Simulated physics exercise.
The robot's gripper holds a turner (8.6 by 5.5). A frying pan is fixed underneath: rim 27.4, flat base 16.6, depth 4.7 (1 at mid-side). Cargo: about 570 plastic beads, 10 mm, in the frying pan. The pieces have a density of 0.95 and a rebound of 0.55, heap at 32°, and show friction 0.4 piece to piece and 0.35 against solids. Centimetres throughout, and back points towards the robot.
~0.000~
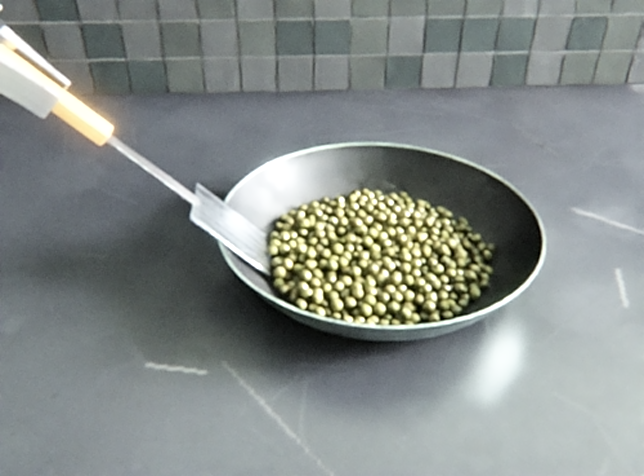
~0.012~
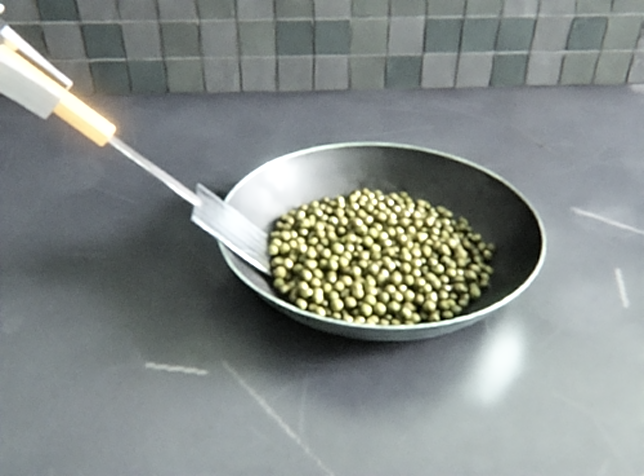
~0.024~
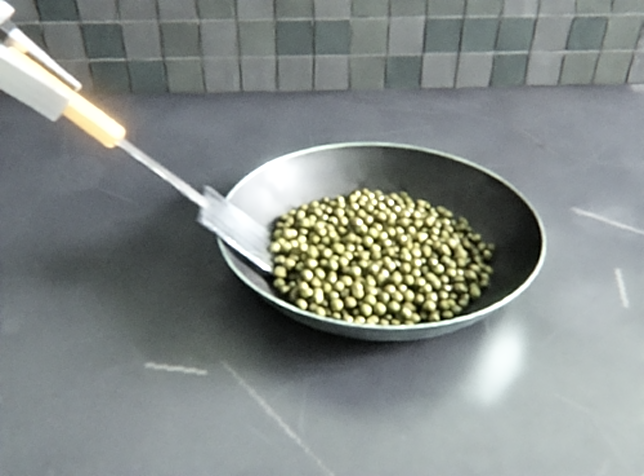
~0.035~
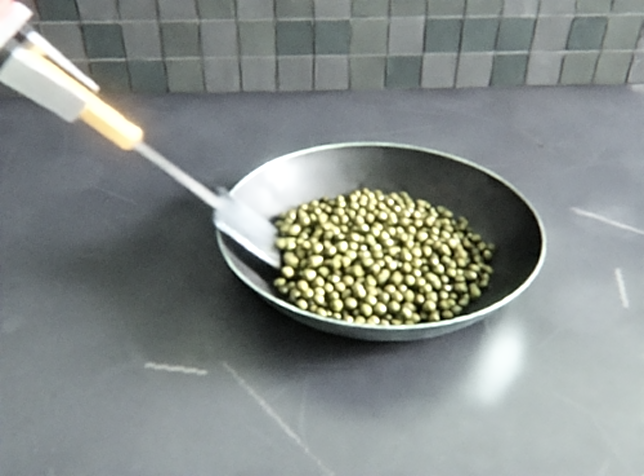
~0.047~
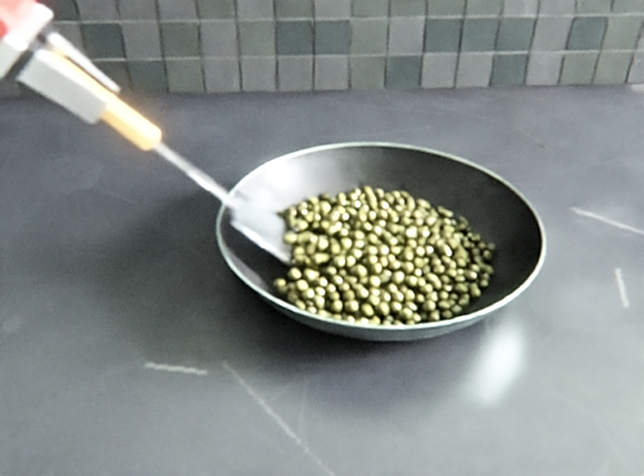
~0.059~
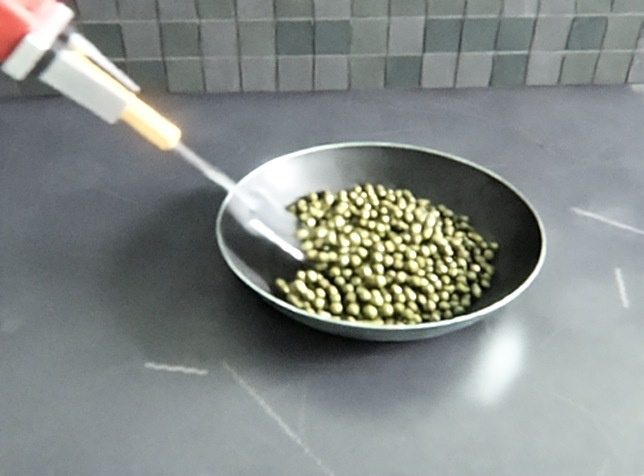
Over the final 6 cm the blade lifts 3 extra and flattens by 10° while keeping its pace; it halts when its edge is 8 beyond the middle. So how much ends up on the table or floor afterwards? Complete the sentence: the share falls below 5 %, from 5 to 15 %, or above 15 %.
The share falls from 5 to 15 %.
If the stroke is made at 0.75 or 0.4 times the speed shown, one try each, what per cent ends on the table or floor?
Near 5 and near 0 percent respectively.
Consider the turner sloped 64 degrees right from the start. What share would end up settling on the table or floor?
Some 10 in a hundred.
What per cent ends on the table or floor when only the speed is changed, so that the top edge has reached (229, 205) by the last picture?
Expect about 0 per cent there.
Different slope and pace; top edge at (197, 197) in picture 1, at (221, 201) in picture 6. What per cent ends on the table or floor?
Some 0 per cent.
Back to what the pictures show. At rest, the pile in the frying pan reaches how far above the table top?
Close to 4.0 centimetres high.
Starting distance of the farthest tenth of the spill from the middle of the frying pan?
I'd estimate close to 60 centimetres.
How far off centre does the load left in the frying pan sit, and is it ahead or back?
The kept load is shifted forward by about 3.0 cm.
After 0.09 s, sloping 45°, highest piece 6 above the table; 567 in the frying pan.
After 0.12 s, sloping 42°, highest piece 7 above the table; 567 in the frying pan.
After 0.34 s, sloping 35°, highest piece 7 above the table; 520 in the frying pan, 37 on the table or floor, 10 on the blade or in flight.
After 1.39 s, sloping 35°, highest piece 4 above the table; 520 in the frying pan, 47 on the table or floor.
In the end, 520 in the frying pan, 47 on the table or floor. That is 8 % on the table or floor.
